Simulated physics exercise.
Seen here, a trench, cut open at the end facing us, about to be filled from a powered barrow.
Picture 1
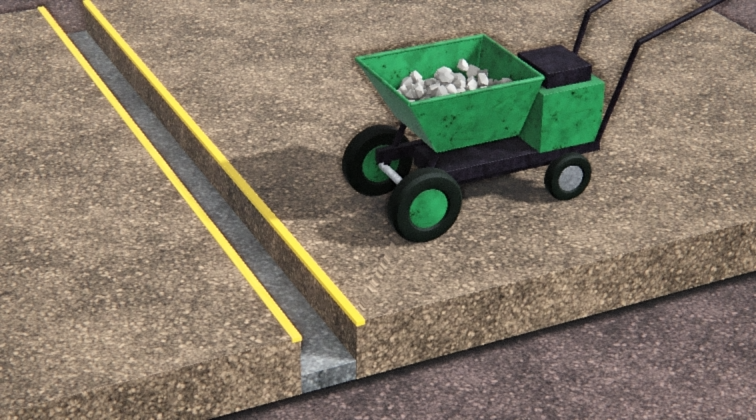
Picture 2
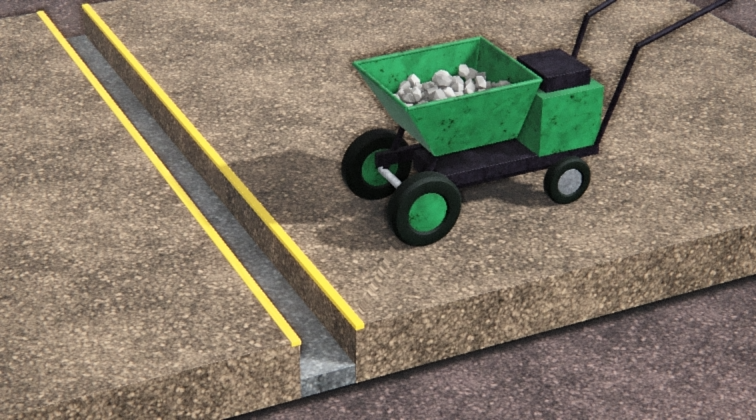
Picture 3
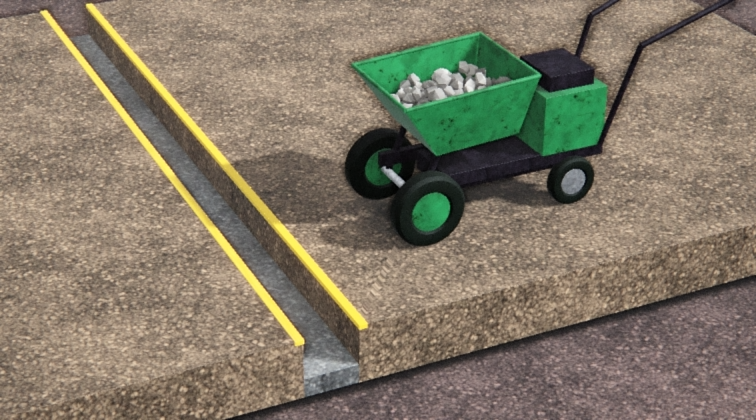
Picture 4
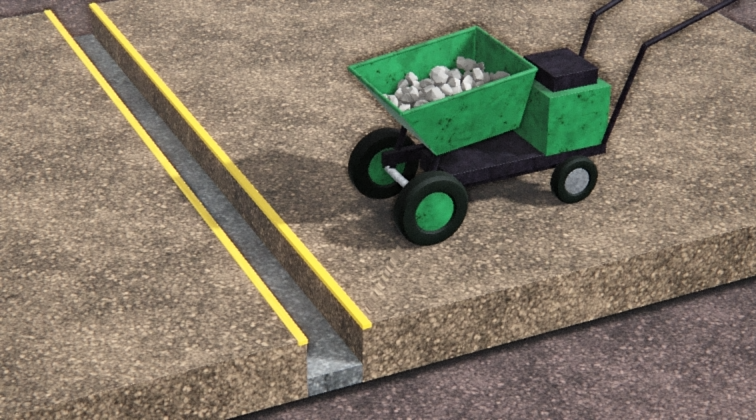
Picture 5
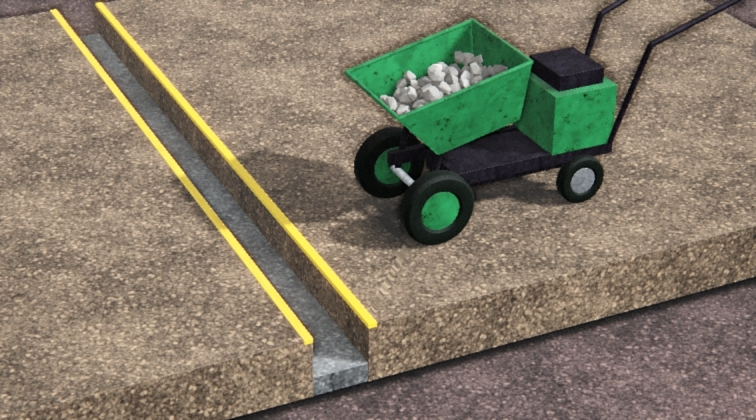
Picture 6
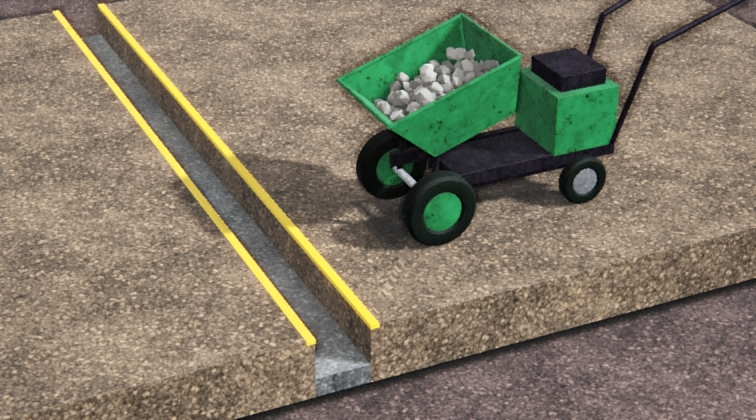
Green skip of broken stones on a powered barrow tilting gradually forward toward the left, beside a yellow-edged trench in brown ground.
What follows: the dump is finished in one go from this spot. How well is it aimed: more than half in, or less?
Between the edges lies the larger part of the load.
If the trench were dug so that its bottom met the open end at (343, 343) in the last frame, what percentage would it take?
Roughly 60 in a hundred.
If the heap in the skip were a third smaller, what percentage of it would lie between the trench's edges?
About 70 per cent.
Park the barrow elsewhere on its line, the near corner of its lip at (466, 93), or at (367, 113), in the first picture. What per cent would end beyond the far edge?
First some 0, then 50 per cent.
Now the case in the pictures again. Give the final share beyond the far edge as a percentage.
Near 0 %.
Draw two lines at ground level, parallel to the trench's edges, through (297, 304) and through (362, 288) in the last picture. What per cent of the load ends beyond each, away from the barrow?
Near 10 % and 90 %.
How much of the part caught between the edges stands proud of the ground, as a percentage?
Some 5 per cent.
Soon, skip tipped steeply; all in the skip.
A while on, skip tipped steeply; nearly all in the skip; a stray few in or heaped over the trench; a stray few falling.
Towards the end, skip tipped right over; about half in the skip; about half in or heaped over the trench; a stray few beyond it; a stray few falling.
Finally, skip tipped right over; a small part in the skip; a stray few short of the trench; most in or heaped over the trench; a stray few beyond it.
